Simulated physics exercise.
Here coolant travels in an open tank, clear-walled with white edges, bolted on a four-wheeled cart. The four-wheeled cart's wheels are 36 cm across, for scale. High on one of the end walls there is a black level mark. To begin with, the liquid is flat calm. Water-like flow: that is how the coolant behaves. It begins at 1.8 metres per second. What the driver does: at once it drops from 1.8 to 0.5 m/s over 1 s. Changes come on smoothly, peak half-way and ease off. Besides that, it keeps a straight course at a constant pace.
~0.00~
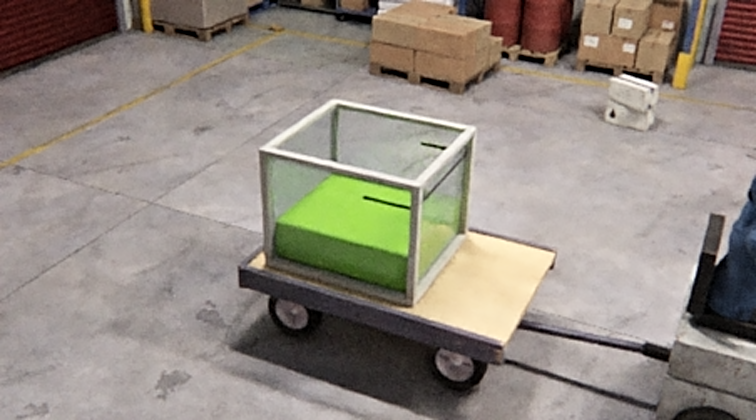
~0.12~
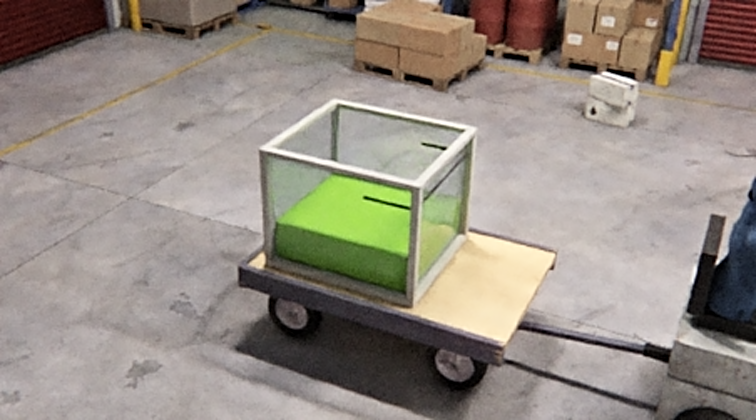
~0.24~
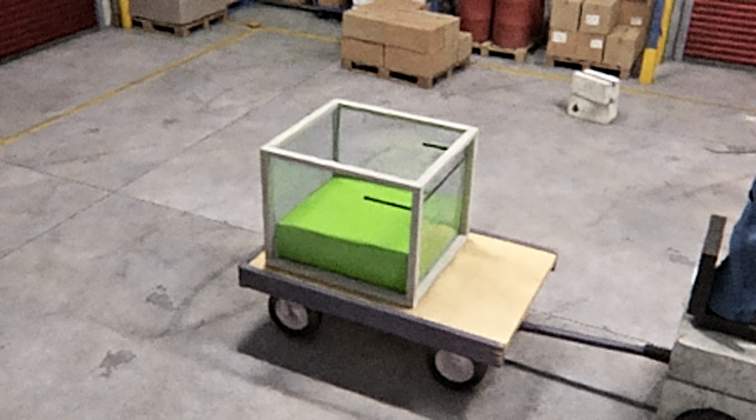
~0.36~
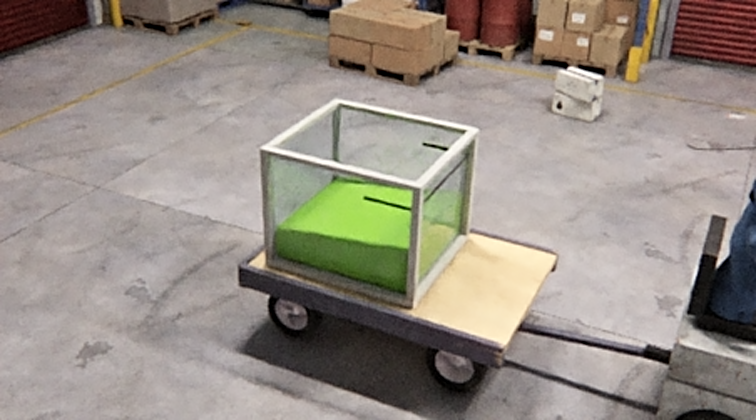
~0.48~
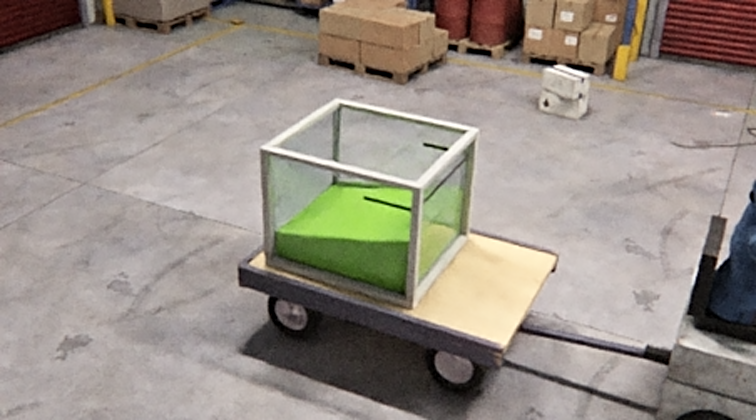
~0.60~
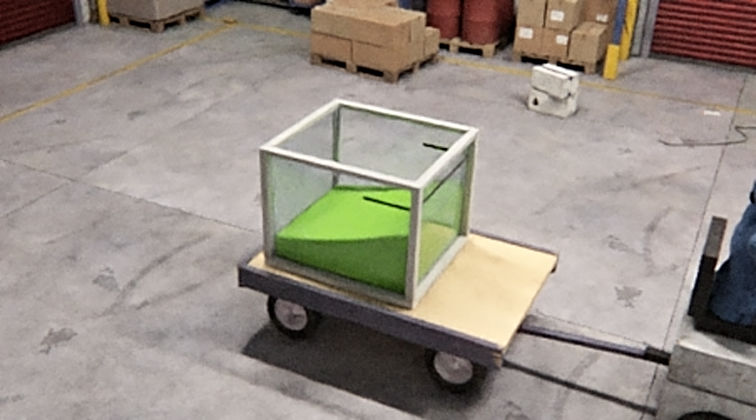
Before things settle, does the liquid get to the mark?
No.
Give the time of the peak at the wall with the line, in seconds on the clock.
Peak time: Approx. 2.0 s.
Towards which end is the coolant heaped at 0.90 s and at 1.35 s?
At the front, then the back.
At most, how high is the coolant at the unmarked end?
About 47 cm.
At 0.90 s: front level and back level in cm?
Front 36 cm, back 16 cm.
After 0.90 s front 36 cm, middle 27 cm, back 15 cm above the floor; no loss so far.
After 1.35 s front 20 cm, middle 24 cm, back 44 cm above the floor; no loss so far.
After 1.80 s front 26 cm, middle 29 cm, back 23 cm above the floor; no loss so far.
After 3.98 s the waves are smaller; the highest at the front wall was 53 cm, at 2.05 s, against a line at 57 cm.
